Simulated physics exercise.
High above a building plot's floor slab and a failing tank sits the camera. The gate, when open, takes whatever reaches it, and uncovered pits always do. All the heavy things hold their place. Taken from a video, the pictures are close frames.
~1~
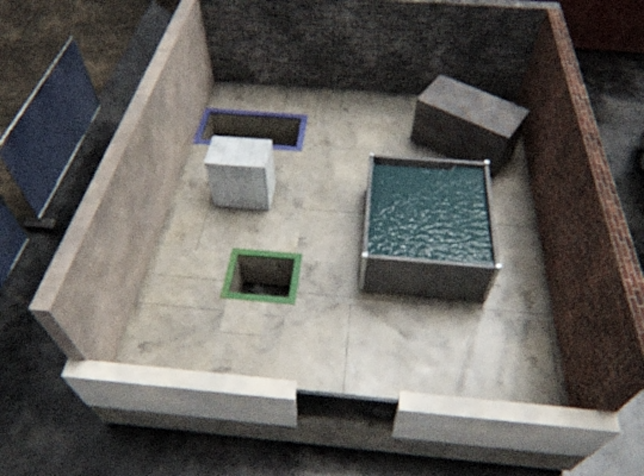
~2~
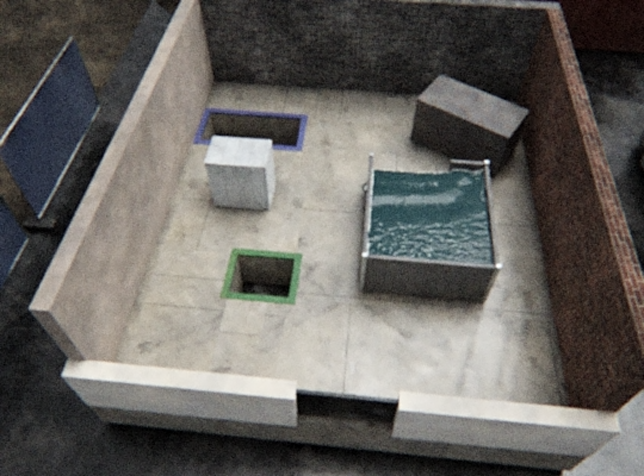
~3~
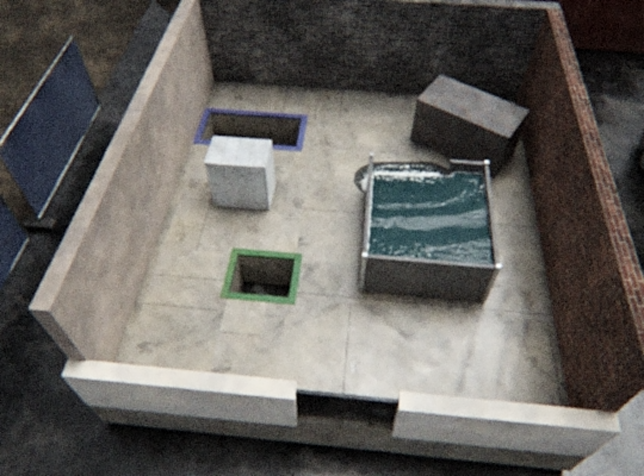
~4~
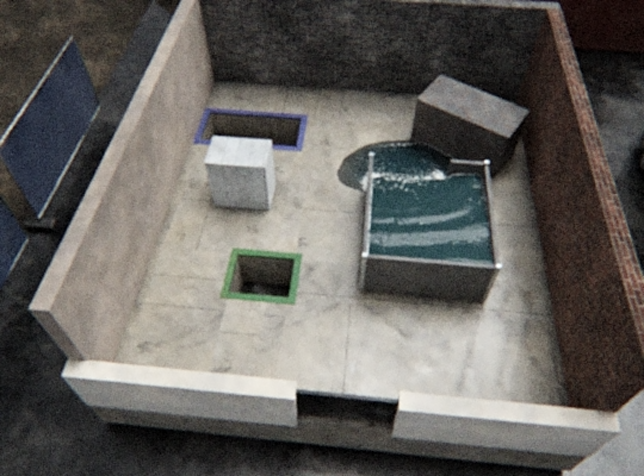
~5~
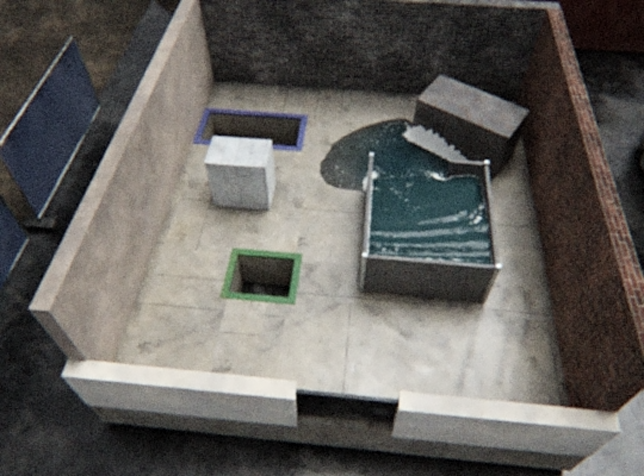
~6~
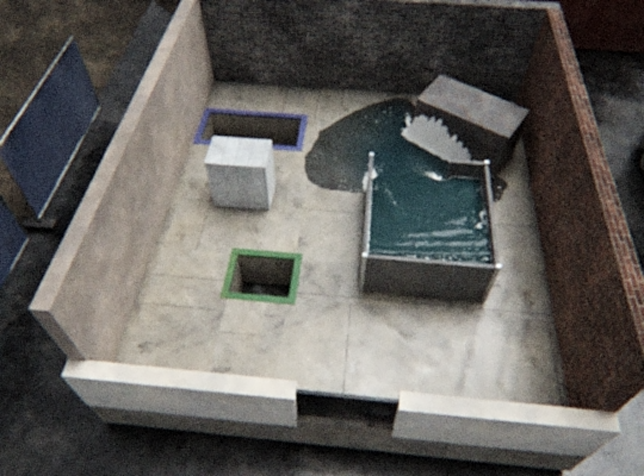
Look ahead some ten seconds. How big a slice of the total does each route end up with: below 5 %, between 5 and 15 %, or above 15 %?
Outcome: The gate is a minor outlet here - below five per cent; the green pit is a minor outlet here - below five per cent; the blue pit is a major outlet here - beyond fifteen per cent.
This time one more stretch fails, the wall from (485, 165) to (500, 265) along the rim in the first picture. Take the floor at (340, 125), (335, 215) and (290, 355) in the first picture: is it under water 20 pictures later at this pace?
Taking them in order, I'd say swamped, not reached and swamped.
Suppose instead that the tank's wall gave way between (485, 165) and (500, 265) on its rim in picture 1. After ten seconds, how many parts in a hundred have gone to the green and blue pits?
Result - green: 12 %; blue: 20 %.
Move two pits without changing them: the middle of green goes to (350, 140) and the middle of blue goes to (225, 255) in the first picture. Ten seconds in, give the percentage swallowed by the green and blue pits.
I reckon green ends up with 50 percent and blue with 6 percent.
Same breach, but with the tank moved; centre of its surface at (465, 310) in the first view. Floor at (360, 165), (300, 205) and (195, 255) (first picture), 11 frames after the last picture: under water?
Checking the three spots, I get swamped, swamped, high and dry.
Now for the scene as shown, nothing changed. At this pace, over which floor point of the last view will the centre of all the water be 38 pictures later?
I'd put it at around (396, 186).
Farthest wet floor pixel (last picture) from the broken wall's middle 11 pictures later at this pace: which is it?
I'd go with roughly (214, 84).
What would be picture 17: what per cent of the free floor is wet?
Some 35 per cent.
A moment on, water covers 25 % of the floor; the gate 0 %, the green pit 0 %, the blue pit 0 %.
Next, water covers 35 % of the floor; the gate 0 %, the green pit 0 %, the blue pit 2 %.
Then, water covers 50 % of the floor; the gate 0 %, the green pit 0 %, the blue pit 14 %.
Later, water covers 55 % of the floor; the gate 0 %, the green pit 0 %, the blue pit 35 %.
In the end, water covers 75 % of the floor; the gate 0 %, the green pit 1 %, the blue pit 49 %.
